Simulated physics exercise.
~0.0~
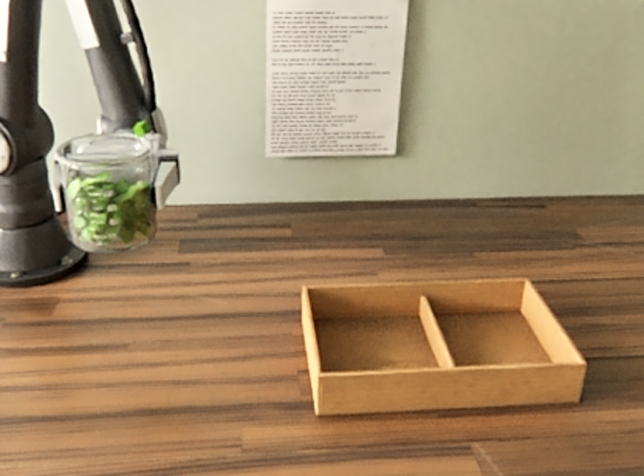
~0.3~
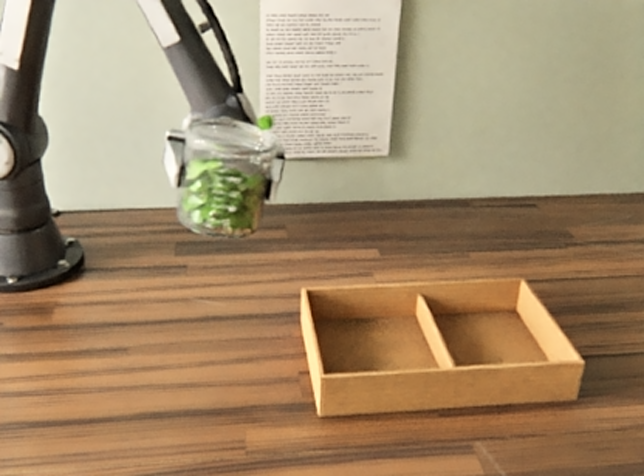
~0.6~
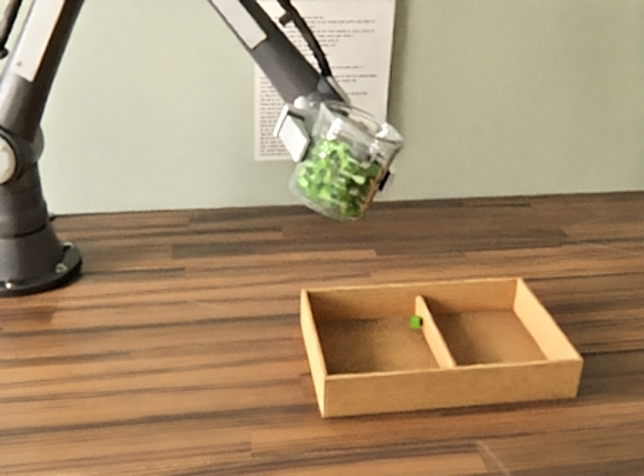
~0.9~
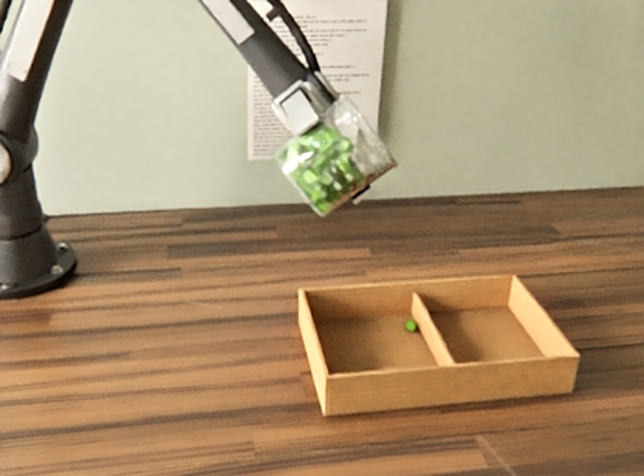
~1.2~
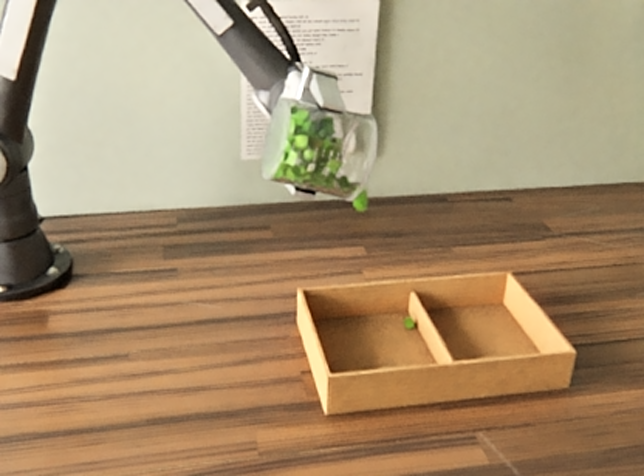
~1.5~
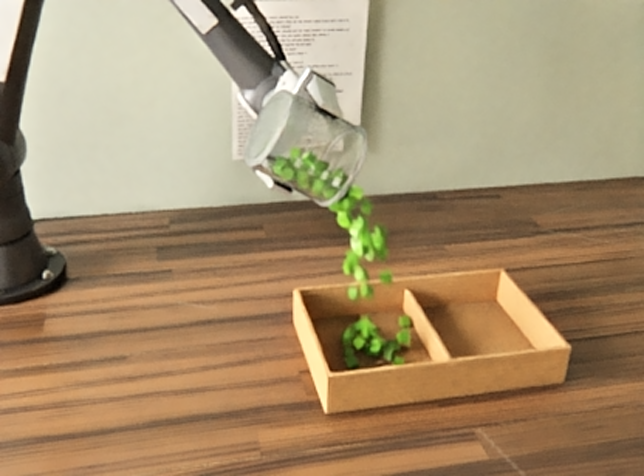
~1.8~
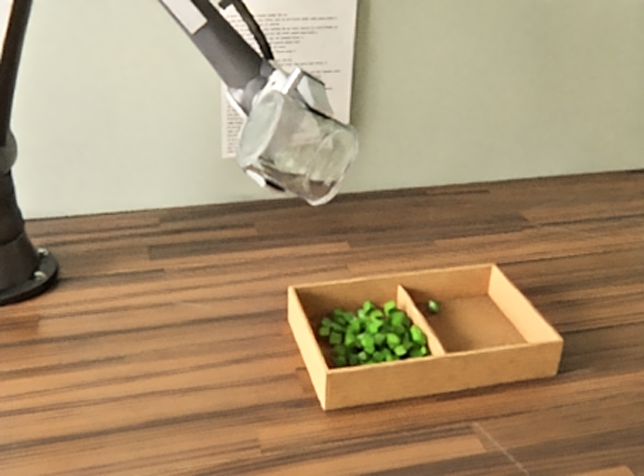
To begin with, a robot arm at the left holds a clear beaker of green vegetable pieces upright above a wooden table, where a shallow tray divided into two parts stands. The arm carries the beaker to the right and starts tipping it, and a single piece drops into the tray's left part. Drawing back slightly to the left, it tilts the beaker onto its side, then further over, so the pieces pour down in a stream. Finally the beaker hangs tipped and empty, with nearly all the pieces heaped in the left part and one lying in the right.
